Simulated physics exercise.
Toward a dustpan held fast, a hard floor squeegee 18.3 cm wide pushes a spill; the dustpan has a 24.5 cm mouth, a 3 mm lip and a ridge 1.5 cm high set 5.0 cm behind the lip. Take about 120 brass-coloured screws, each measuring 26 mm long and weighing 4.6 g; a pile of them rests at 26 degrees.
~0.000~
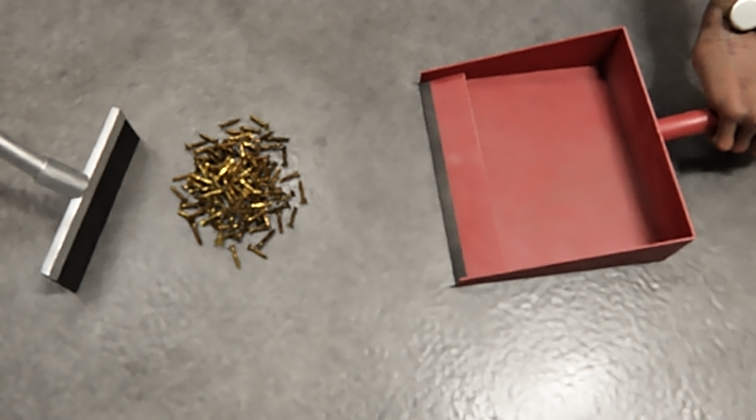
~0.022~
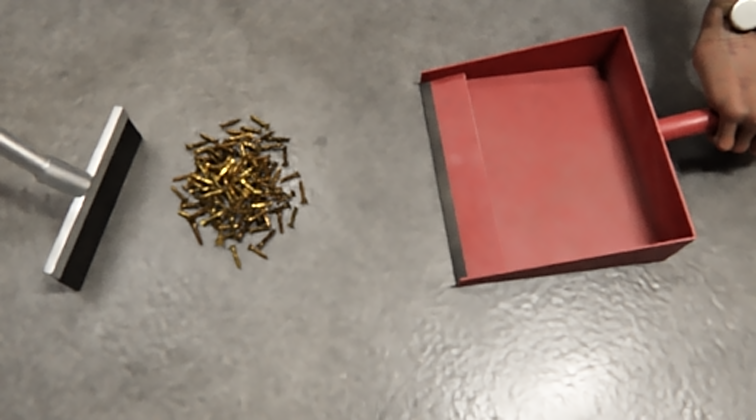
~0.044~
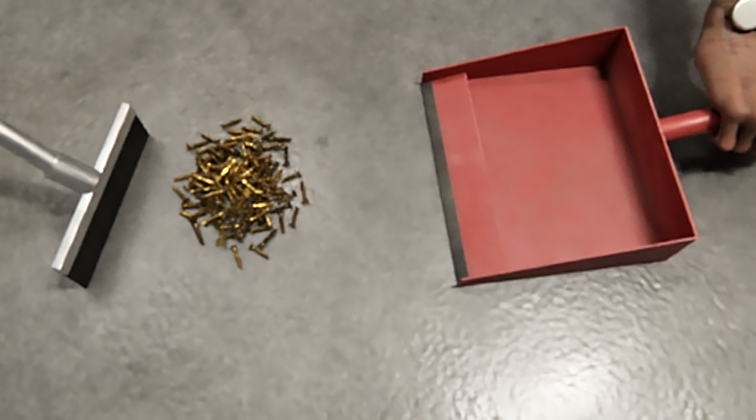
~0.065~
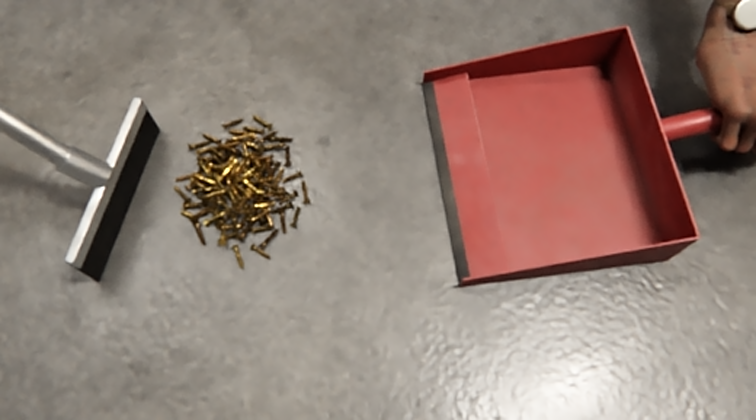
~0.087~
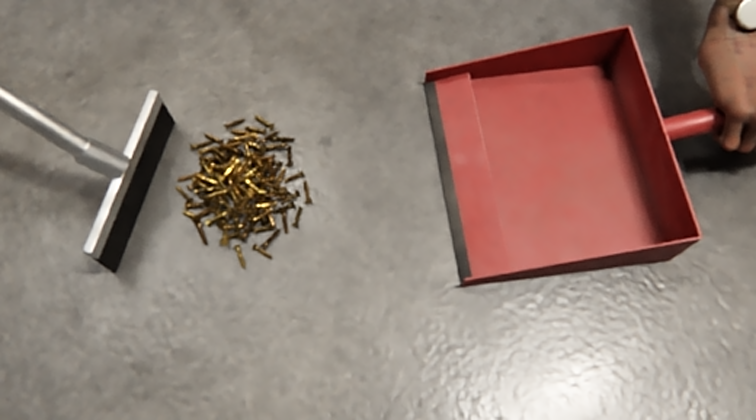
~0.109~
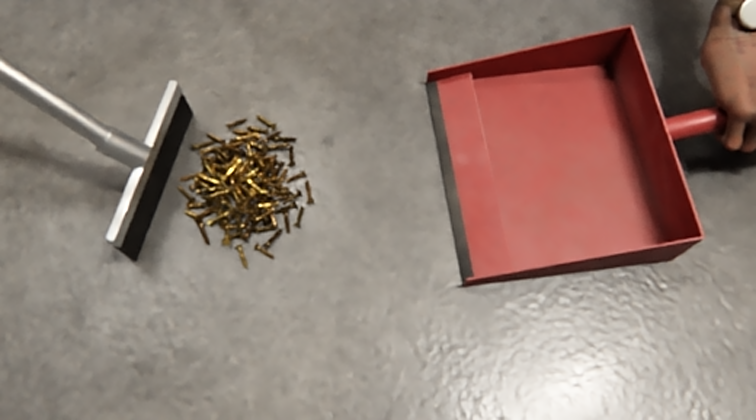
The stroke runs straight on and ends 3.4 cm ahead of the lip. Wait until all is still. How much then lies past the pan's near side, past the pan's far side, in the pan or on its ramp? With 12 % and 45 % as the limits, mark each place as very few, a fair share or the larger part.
My call: Near side: Very few; far side: Very few; pan: Very few.
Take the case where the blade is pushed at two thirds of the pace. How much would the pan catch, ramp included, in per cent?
Some 0 %.
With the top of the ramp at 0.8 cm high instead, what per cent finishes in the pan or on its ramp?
Estimated share: Around 0 in a hundred.
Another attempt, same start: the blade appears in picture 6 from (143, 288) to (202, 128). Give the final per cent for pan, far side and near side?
Pan: 35, far side: 5, near side: 20.
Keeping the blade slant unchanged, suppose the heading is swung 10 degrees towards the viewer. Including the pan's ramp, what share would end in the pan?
In that case around 5 per cent.
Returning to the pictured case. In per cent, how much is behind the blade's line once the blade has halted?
I'd say close to 40 per cent.
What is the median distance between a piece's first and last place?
The figure is about 14 cm.
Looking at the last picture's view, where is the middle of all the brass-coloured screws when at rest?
My guess is close to (352, 180).
After 0.25 s, middle of the blade 18 cm from the lip; 0 % over the lip, far side 0 %, near side 0 %.
After 0.35 s, middle of the blade 10 cm from the lip; 0 % over the lip, far side 5 %, near side 0 %.
After 0.58 s, middle of the blade 7 cm from the lip; 0 % over the lip, far side 10 %, near side 0 %.
In the end, at 1.1 s, near side 0 %, far side 10 %, pan 0 %, in front of the lip or behind the blade 90 %.
